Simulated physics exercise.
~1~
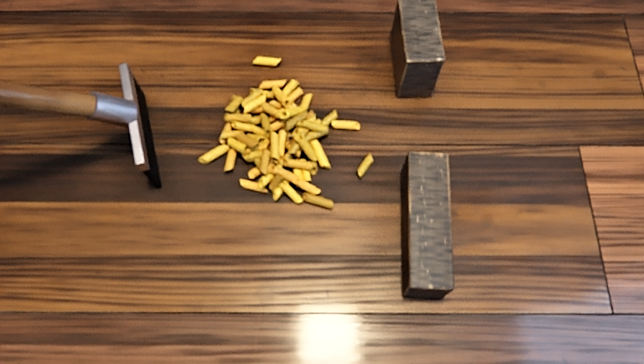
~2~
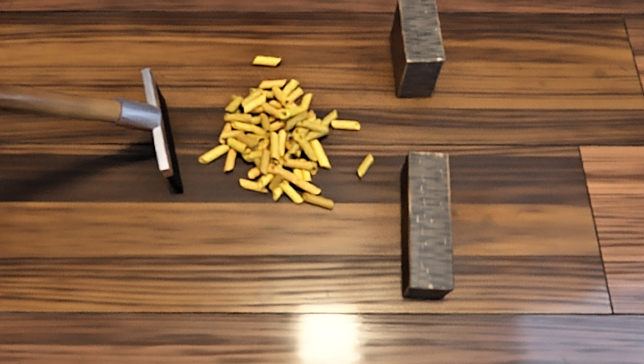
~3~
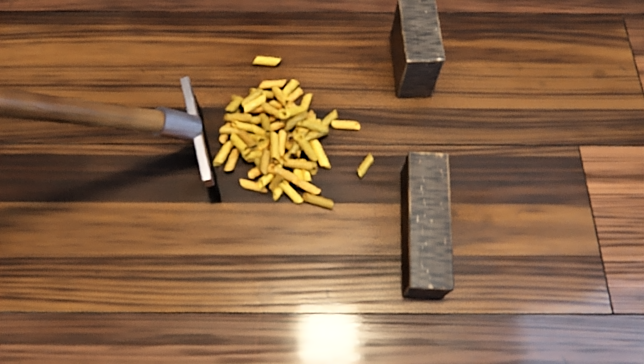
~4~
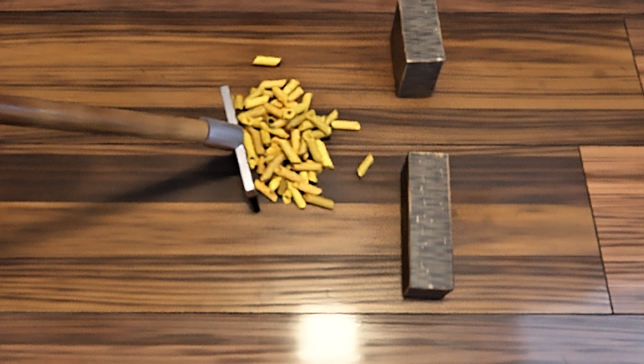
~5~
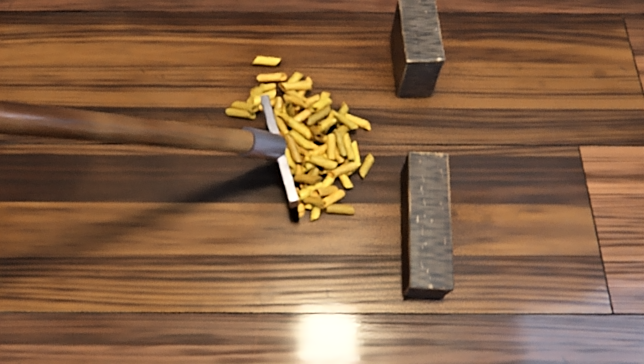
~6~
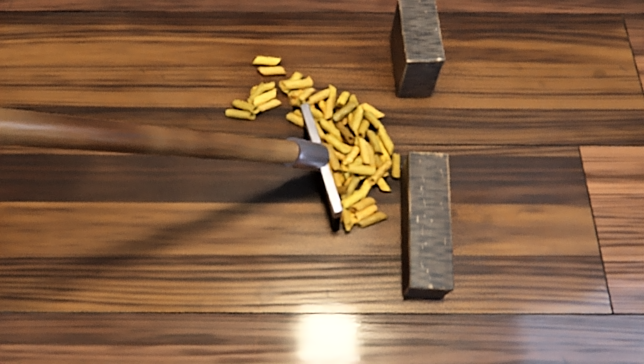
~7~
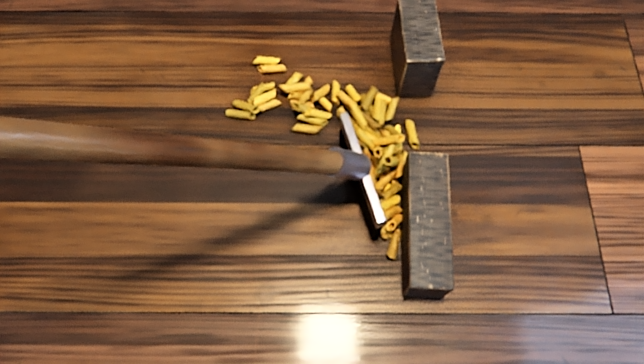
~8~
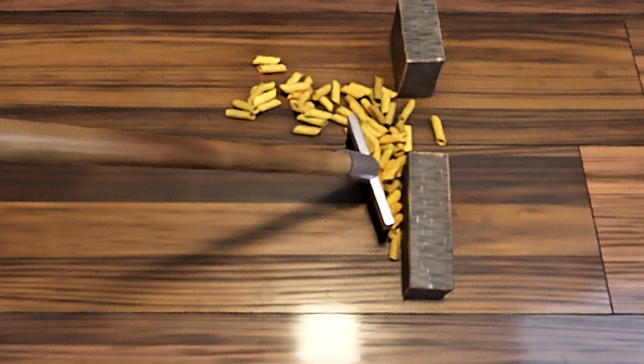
On a shiny wooden floor, a long-handled squeegee slid right into a heap of dry pasta tubes and pushed most toward two dark blocks, leaving some behind, until the pieces bunched up before the blocks, with barely any reaching the gap.
